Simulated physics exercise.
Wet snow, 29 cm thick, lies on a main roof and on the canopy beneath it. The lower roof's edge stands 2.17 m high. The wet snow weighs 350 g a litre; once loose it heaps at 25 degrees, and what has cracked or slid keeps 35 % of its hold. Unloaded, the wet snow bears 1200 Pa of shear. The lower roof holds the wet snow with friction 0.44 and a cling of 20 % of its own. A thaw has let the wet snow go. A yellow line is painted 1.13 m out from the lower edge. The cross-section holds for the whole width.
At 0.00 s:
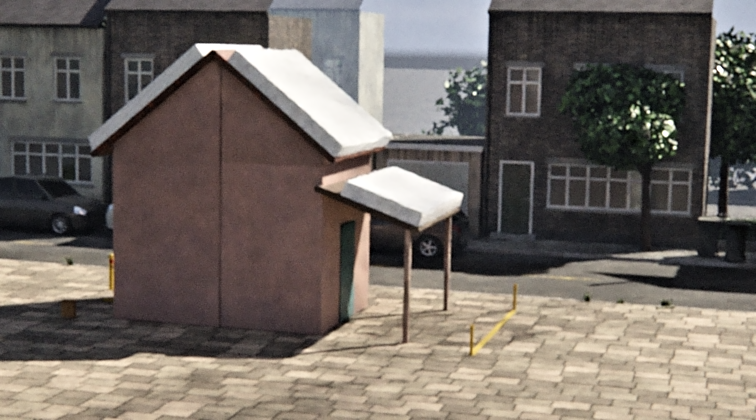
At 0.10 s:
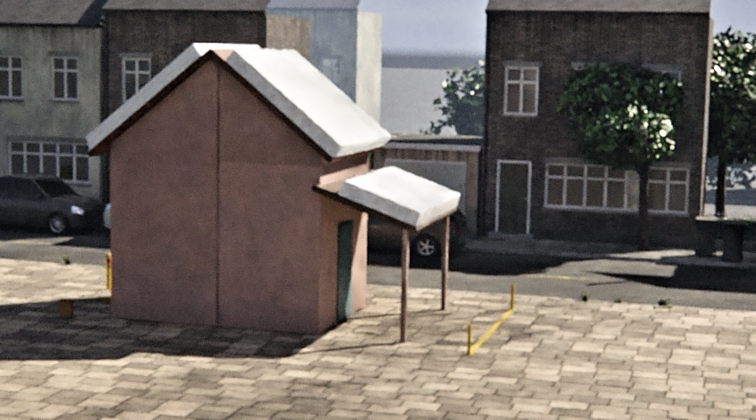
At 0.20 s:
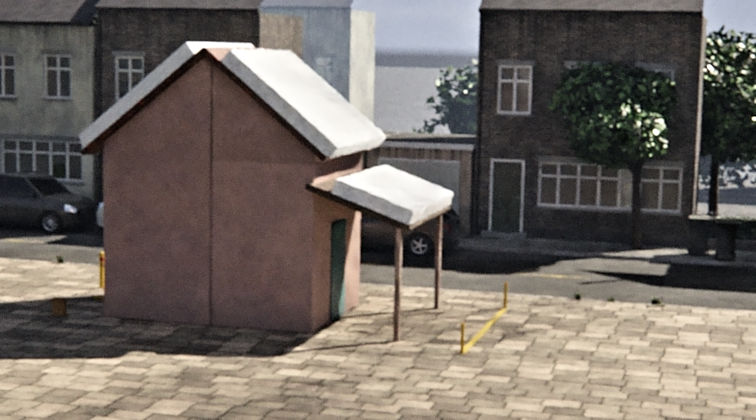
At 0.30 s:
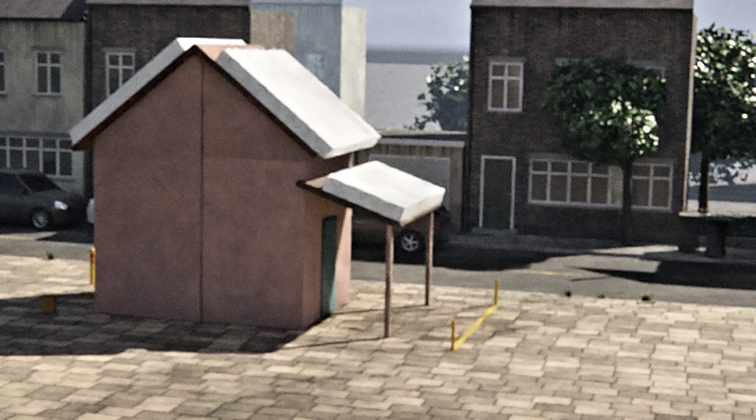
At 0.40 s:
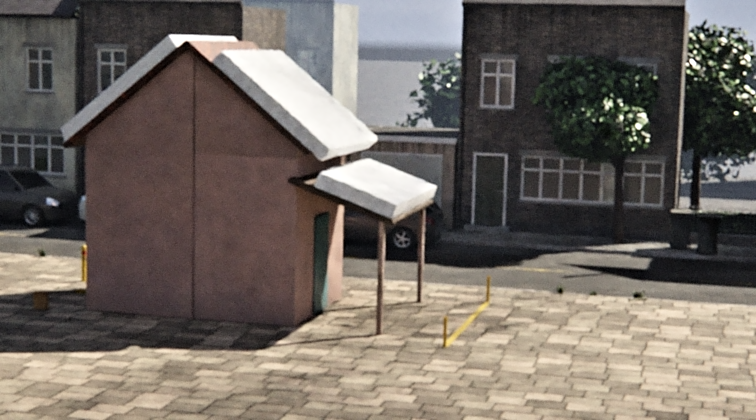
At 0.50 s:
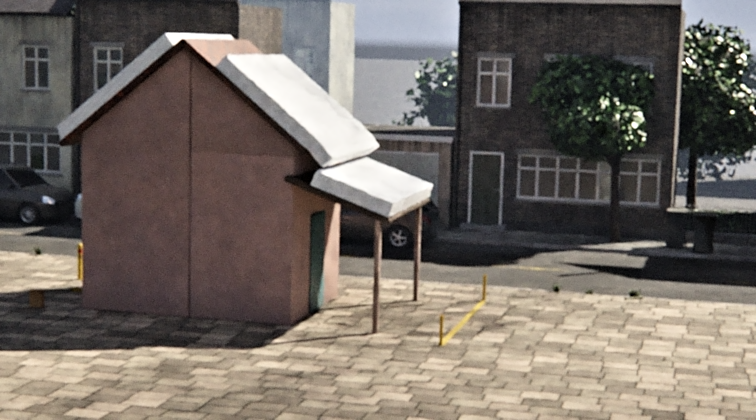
A small pink building with thick white snow on its pitched roof and lower right-hand canopy stands on sunlit paving, seen from slightly above. Behind it are a road, dark parked cars, brick houses and green trees, with a teal door under the canopy and a yellow line to the right. The camera drifts slightly right as the main roof's right-hand snow slides downslope in one piece, baring a strip near the ridge.
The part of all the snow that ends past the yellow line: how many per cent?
About 28 %.
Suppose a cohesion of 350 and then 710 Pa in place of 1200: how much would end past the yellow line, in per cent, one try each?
In turn about 55 %, 45 %.
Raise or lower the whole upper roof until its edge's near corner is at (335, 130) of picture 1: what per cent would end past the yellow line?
In that case some 50 per cent.
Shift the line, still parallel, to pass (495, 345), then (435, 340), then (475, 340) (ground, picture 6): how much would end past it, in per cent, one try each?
In turn about 5 %, 35 %, 12 %.
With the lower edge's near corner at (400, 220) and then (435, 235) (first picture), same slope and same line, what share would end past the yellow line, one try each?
In turn about 30 %, 25 %.
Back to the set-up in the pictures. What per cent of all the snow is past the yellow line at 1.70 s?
About 2 %.
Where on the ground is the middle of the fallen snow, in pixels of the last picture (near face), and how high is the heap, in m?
Around (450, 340); it stands about 0.4 m.
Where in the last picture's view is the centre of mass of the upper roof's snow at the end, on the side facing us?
Near (412, 259).
After 1.05 s, none is below the lower edge and 0 % is past the line.
After 1.70 s, 21 % is below the lower edge and 2 % is past the line.
After 2.35 s, 52 % is below the lower edge and 26 % is past the line.
After 3.00 s, 53 % is below the lower edge and 28 % is past the line.
After 3.40 s, at the end, 53 % is below the lower edge and 28 % is past the line.
